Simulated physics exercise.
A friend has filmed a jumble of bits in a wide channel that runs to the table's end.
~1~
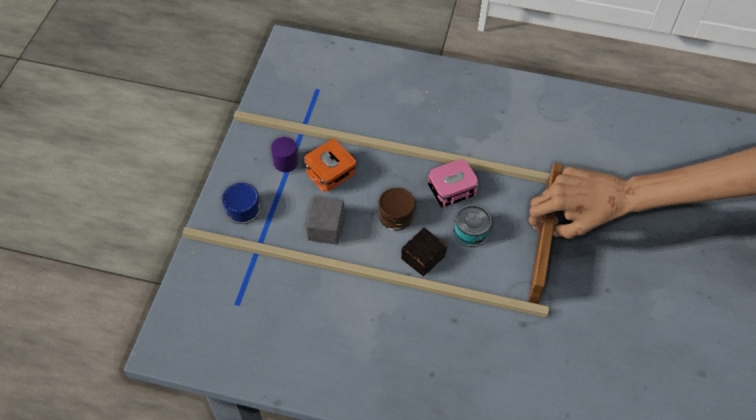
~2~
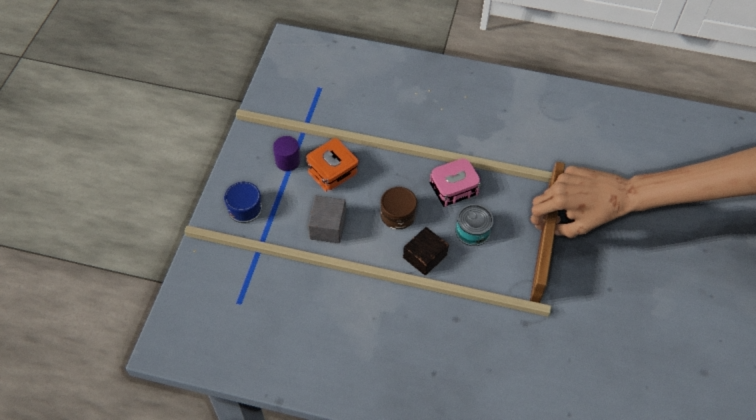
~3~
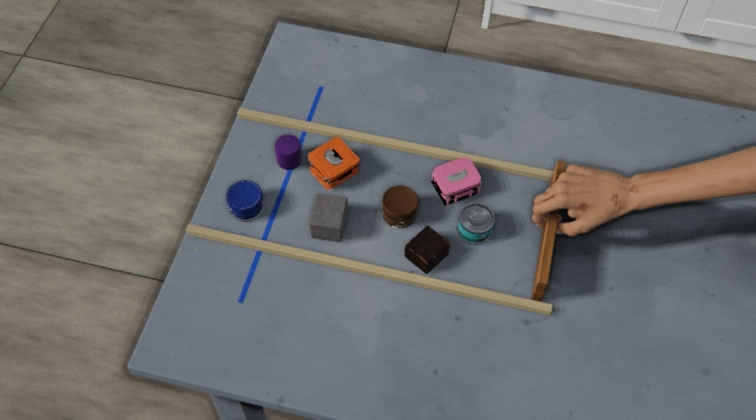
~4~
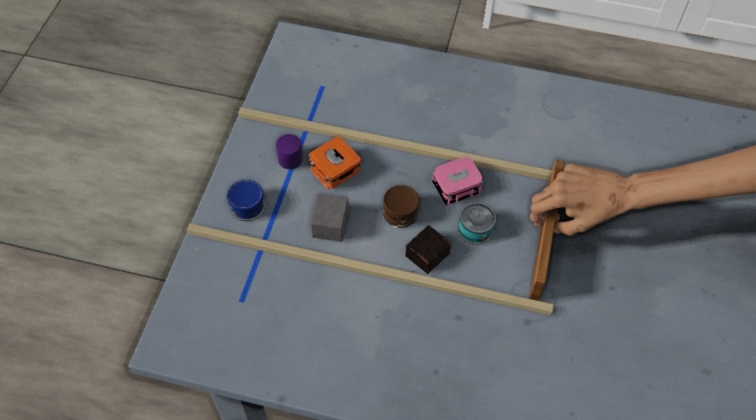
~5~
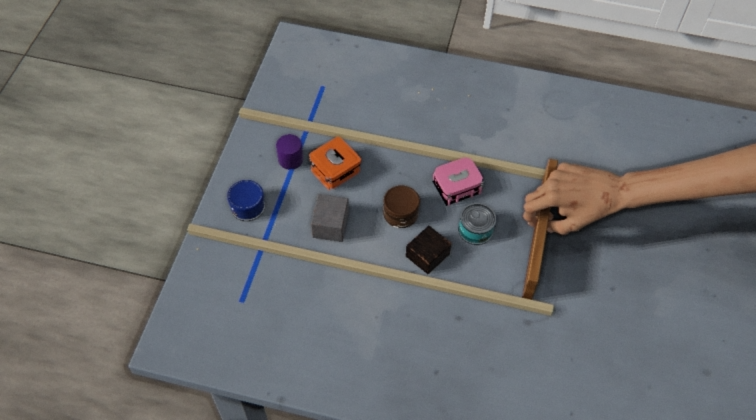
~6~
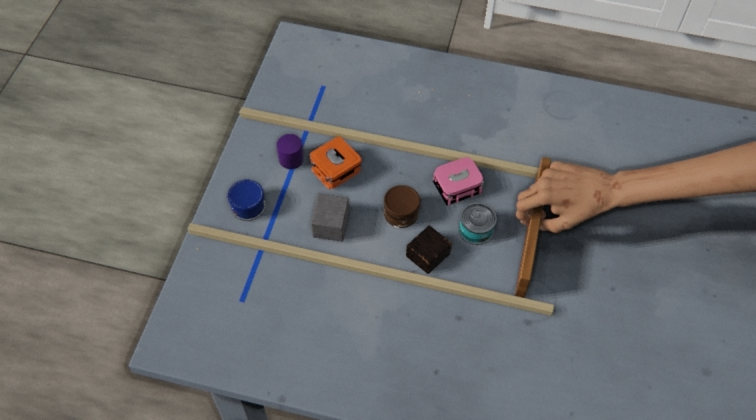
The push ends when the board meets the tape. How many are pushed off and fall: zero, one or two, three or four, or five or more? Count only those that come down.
The number that fall off is one or two.
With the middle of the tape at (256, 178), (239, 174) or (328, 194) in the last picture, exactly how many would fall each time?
Try by try, 5, 5 and 0.
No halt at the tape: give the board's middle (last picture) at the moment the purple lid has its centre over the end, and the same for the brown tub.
At (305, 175) for the purple lid; at (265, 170) for the brown tub.
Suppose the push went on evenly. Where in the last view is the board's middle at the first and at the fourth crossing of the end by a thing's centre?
At (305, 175) for the first, at (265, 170) for the fourth.
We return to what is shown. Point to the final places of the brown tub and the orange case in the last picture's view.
First (238, 167), then (241, 136).
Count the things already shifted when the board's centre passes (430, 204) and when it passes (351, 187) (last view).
By then 4, and 7.
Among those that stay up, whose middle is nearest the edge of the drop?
That is the blue tin.
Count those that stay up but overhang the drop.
Overhanging: 2.
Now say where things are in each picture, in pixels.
The first frame shows blue tin (242, 204); purple lid (285, 155); orange case (331, 167); board (546, 232); tape (281, 188).
The second frame shows purple lid (287, 154); pink case (455, 183).
The third frame shows orange case (334, 164); brown tub (400, 207).
The fourth frame shows blue tin (246, 201); board (547, 229).
The fifth frame shows purple lid (290, 152); turquoise tin (477, 224).
The sixth frame shows blue tin (247, 200); purple lid (290, 152); orange case (336, 164); board (534, 226); tape (286, 185).
Early on, none off yet; blue tin at rest near (247, 200); purple lid at rest near (290, 152); orange case at rest near (336, 164).
A while later, none off yet; blue tin at rest near (247, 200); purple lid at rest near (290, 152); orange case moving near (328, 158).
Further along, none off yet; blue tin travelled a little near (235, 198); purple lid travelled well along near (242, 145); orange case travelled well along near (273, 146).
Finally, the number that fall off is one or two; lost, purple lid.
